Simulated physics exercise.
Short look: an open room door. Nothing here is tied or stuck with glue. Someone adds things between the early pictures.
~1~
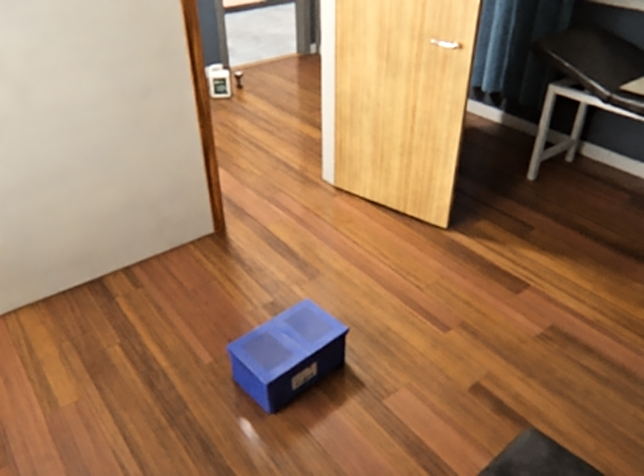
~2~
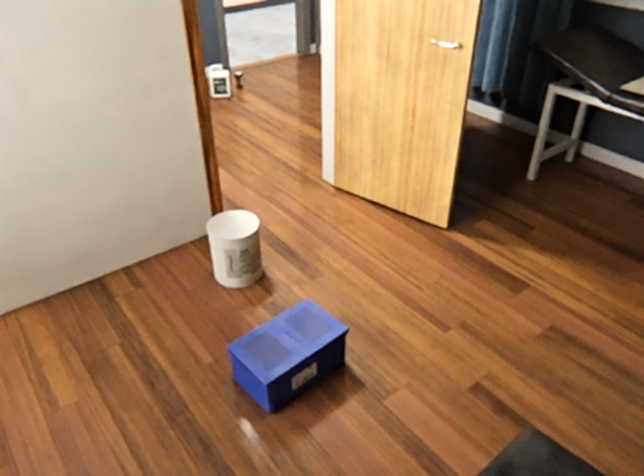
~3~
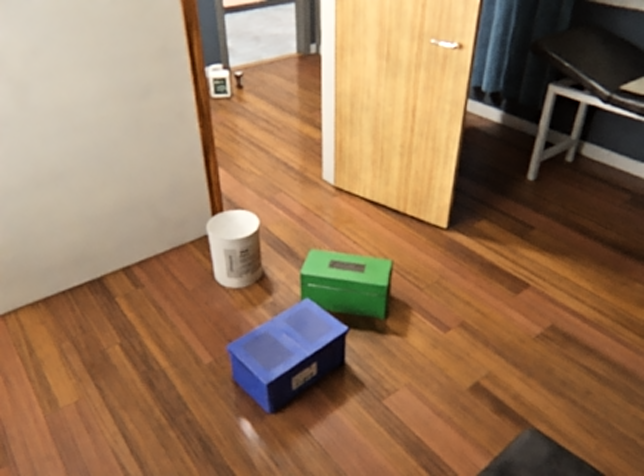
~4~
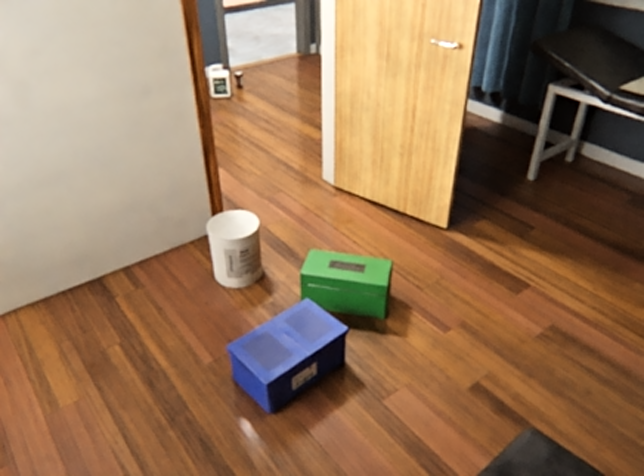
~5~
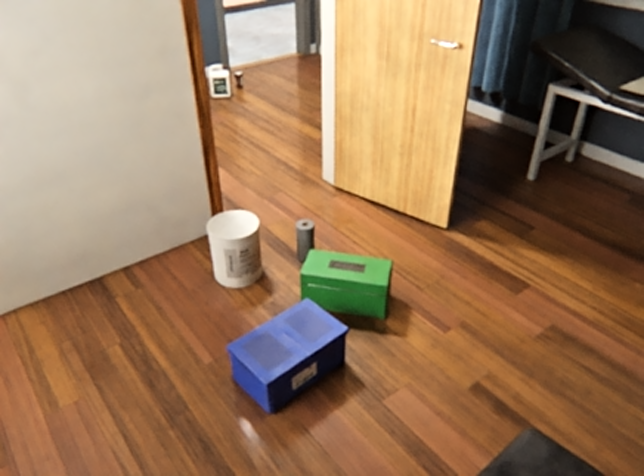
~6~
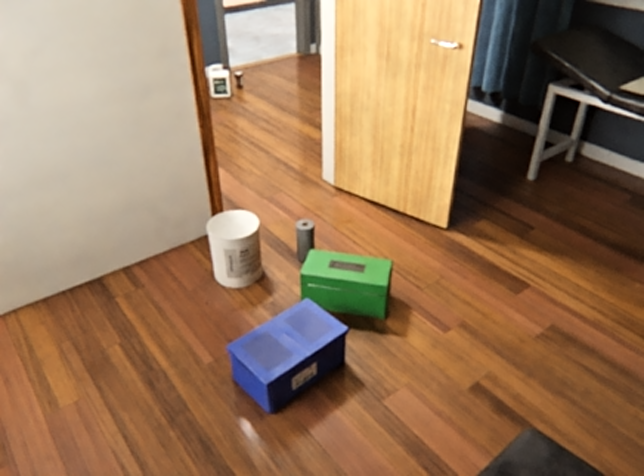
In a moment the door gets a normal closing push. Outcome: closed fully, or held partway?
Result: Fully closed.
Then, 1.10 s on from there, door at 68°.
Then, 1.80 s on from there, door at 33°; grey roll shifted well along near (276, 238).
Then, 2.10 s on from there, door at 18°; grey roll shifted well along near (243, 231).
In the end, door at 0°; moved from the start, grey roll; the other 3 unmoved. At the end, from the last picture's camera, grey roll near (237, 230).
